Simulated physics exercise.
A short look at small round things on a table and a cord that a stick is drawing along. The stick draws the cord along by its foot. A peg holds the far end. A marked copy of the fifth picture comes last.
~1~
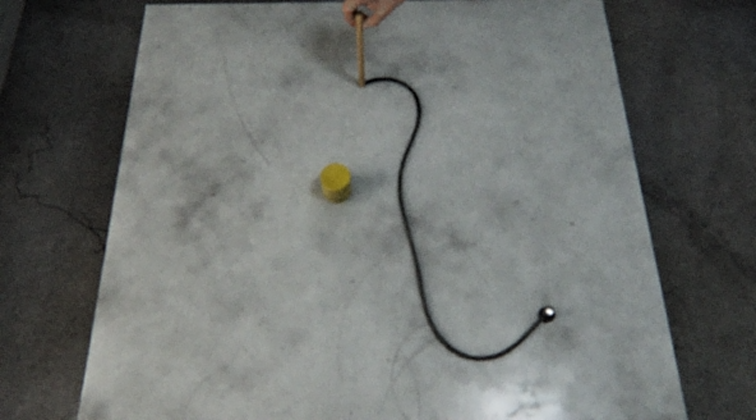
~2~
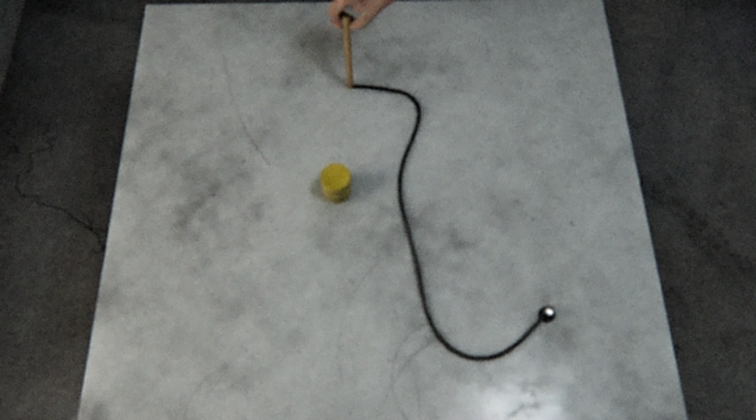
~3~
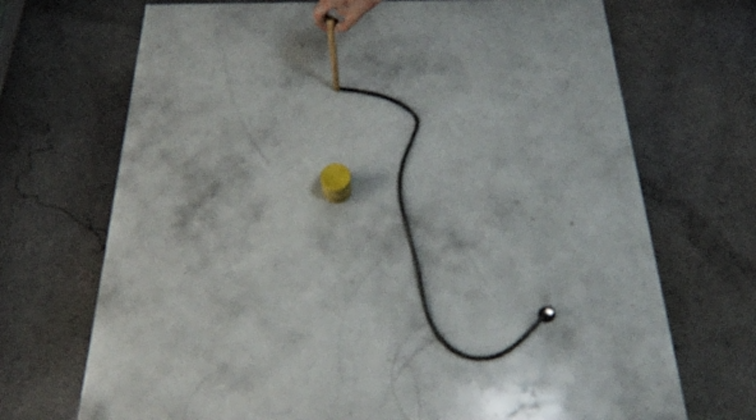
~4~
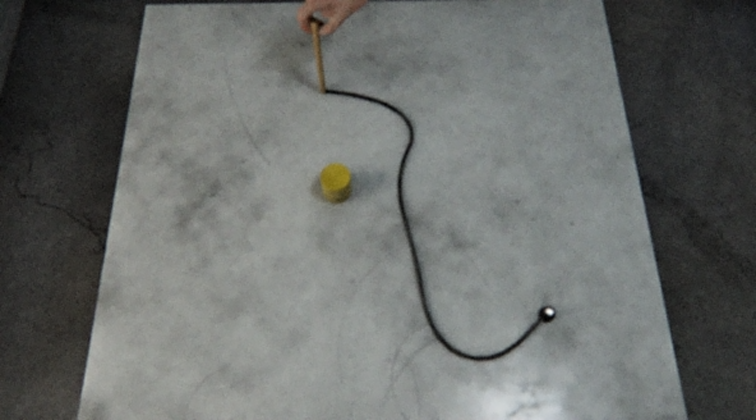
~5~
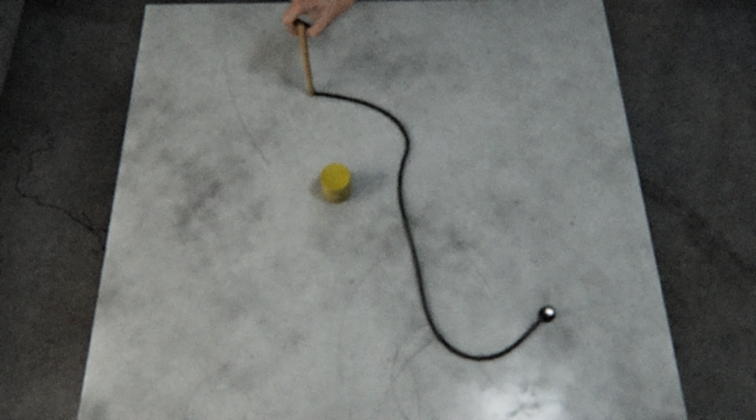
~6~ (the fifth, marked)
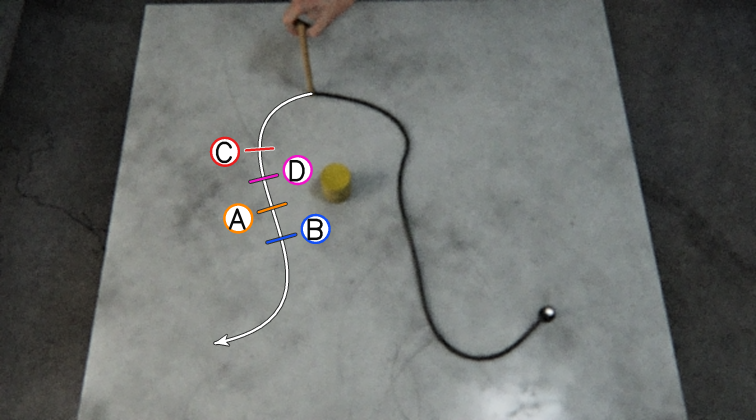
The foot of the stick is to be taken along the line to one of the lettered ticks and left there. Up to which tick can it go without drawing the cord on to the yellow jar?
It can go as far as B.
On the marked copy, A at (272, 208); B at (281, 239); C at (260, 149); D at (264, 179); the route from (312, 94) via (274, 215) to (215, 343).
Taking B. A third of the way, foot of the stick (263, 128), middle of the cord (409, 235).
Two thirds of the way, foot of the stick (266, 186), middle of the cord (409, 235).
When it is over, foot of the stick (281, 239), middle of the cord (409, 235); nothing has been touched.
As for the rest, A is safe but short; C is safe but short; D is safe but short.
